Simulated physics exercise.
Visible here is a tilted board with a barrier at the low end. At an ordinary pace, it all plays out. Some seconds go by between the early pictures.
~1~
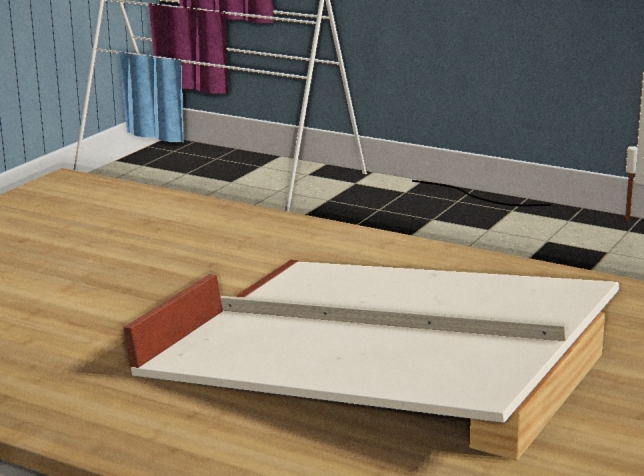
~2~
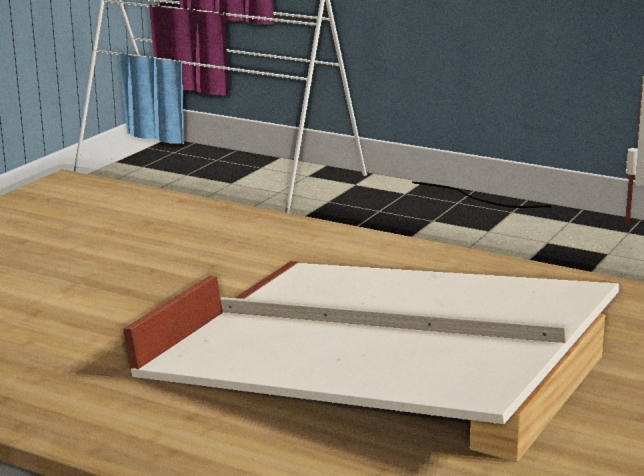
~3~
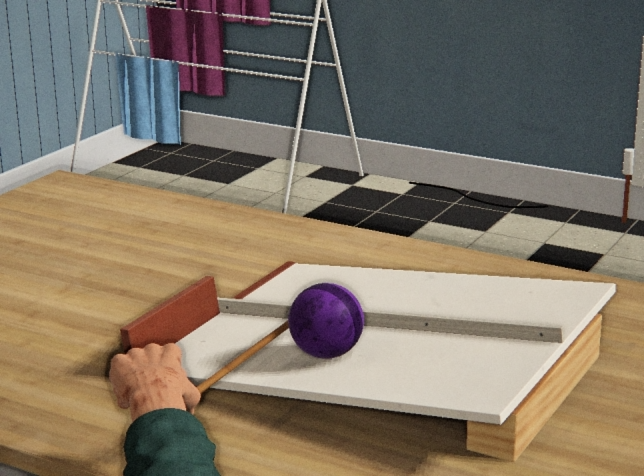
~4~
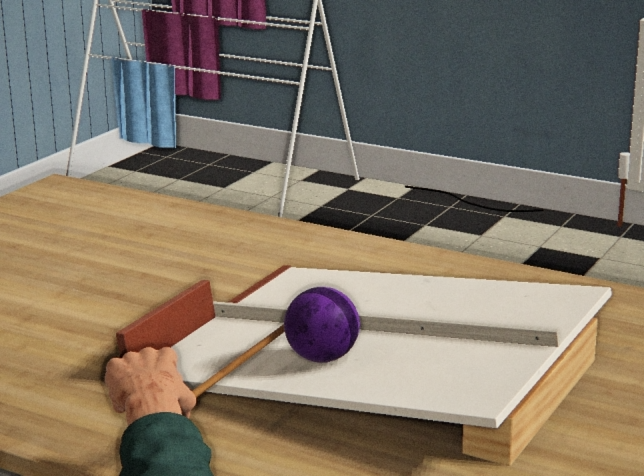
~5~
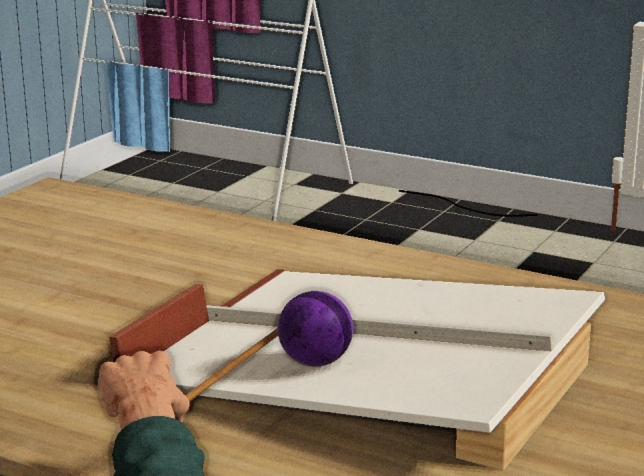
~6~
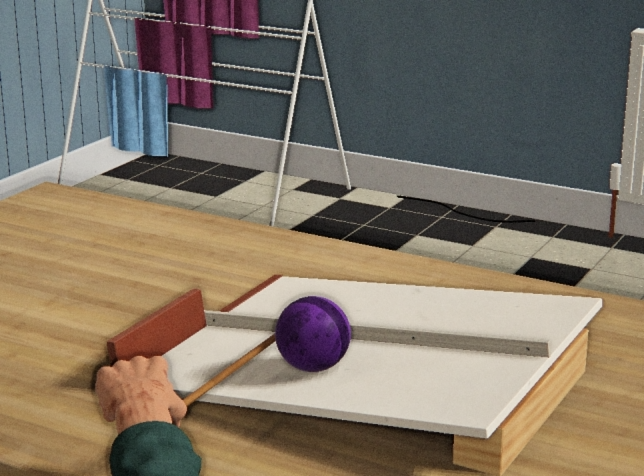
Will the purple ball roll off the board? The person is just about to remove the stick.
I think it's going to be kept back by the strip.
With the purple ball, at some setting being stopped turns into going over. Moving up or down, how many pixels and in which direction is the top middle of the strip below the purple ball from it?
You'd need to move it down by some 28 pixels.
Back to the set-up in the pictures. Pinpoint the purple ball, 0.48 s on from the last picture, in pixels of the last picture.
I'd look close to pixel (251, 329).
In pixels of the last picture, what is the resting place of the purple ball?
About (190, 323).
Then, 0.30 s after the last picture, purple ball rolling on the board near (291, 333).
Then, 0.48 s after the last picture, purple ball rolling on the board near (251, 330).
Then, 0.62 s after the last picture, purple ball rolling on the board near (208, 325).
At rest, the purple ball is held by the strip, near (189, 323).
